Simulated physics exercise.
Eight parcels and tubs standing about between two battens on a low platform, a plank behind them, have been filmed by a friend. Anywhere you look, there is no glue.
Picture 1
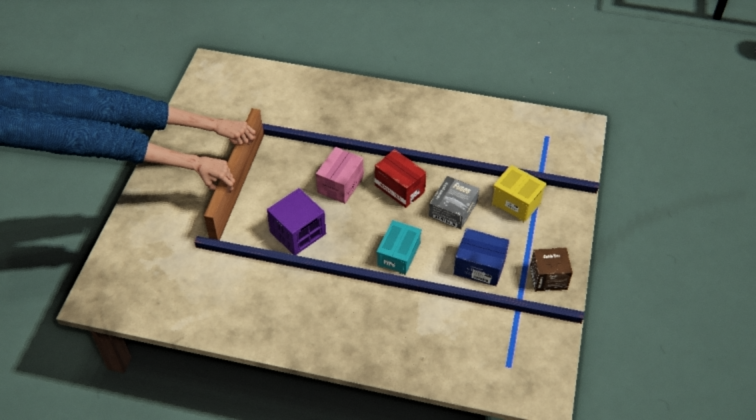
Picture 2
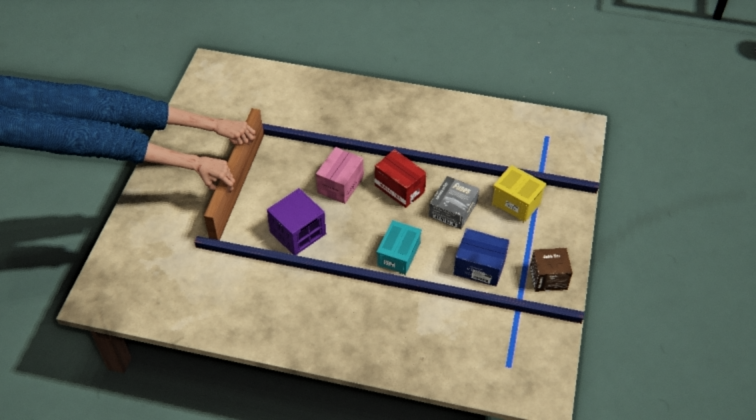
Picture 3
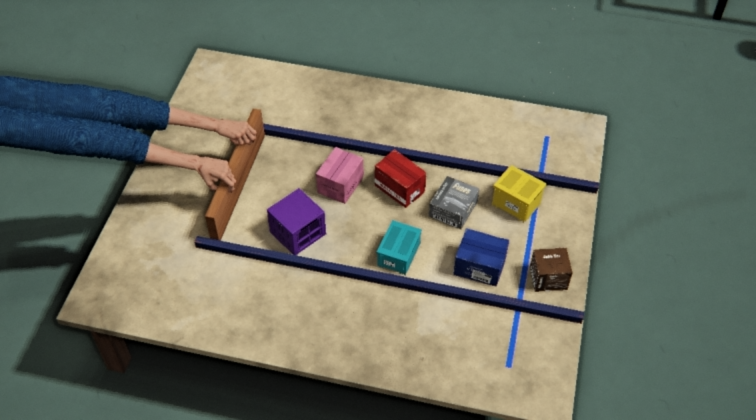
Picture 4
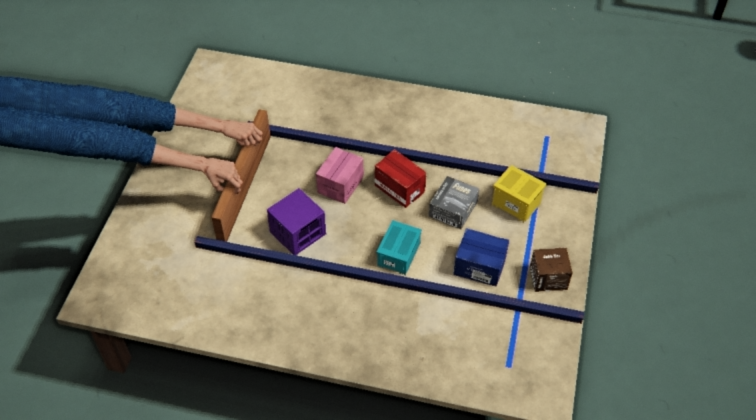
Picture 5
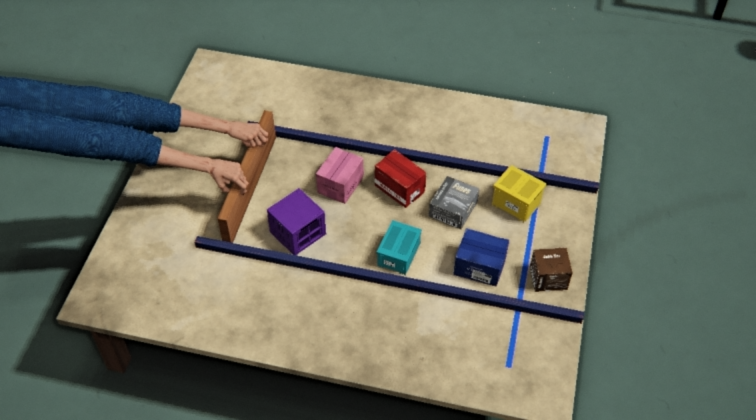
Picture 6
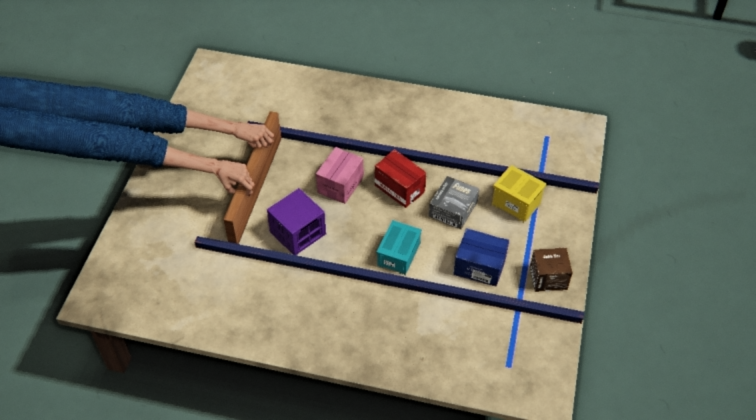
The footage shows eight coloured boxes standing between two dark rails on a table marked with a blue line, while two hands hold a wooden plank still at the left, then slide it slightly rightward as the boxes remain motionless.
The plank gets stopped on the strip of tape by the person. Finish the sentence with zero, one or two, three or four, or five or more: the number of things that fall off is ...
The number of things that fall off is three or four.
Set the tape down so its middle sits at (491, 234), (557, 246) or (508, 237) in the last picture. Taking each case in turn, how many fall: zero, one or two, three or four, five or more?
Going through the places as listed, I'd say one to two, then 5 or more, then either three or four.
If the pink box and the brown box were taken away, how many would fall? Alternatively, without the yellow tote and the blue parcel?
Result, first then second: 2, 1.
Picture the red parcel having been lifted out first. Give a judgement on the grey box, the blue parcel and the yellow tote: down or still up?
As for the grey box, it keeps its place; the blue parcel ends up below; the yellow tote ends up below.
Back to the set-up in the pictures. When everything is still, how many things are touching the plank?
2 end up touching it.
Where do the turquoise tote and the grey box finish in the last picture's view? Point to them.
Turquoise tote at about (584, 284), grey box at about (586, 239).
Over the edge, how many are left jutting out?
Number: 3.
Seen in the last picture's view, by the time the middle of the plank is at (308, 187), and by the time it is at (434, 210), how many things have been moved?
In order, the tallies are 1 and 8.
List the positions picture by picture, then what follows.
In the first frame, brown box (551, 270); yellow tote (518, 194); blue parcel (481, 257); plank (236, 173); tape (530, 241).
In the second frame, yellow tote (518, 194); red parcel (400, 179).
In the third frame, blue parcel (481, 257); purple crate (297, 222).
In the fourth frame, brown box (551, 270); pink box (340, 175).
In the fifth frame, yellow tote (518, 194); plank (248, 176).
In the sixth frame, brown box (551, 270); yellow tote (518, 194); blue parcel (481, 257); plank (254, 177); tape (530, 241).
A little later, none off yet; brown box at rest near (551, 270); yellow tote at rest near (518, 194); blue parcel at rest near (481, 257).
When it is over, the number that fall off is three or four; down, blue parcel, yellow tote and brown box.
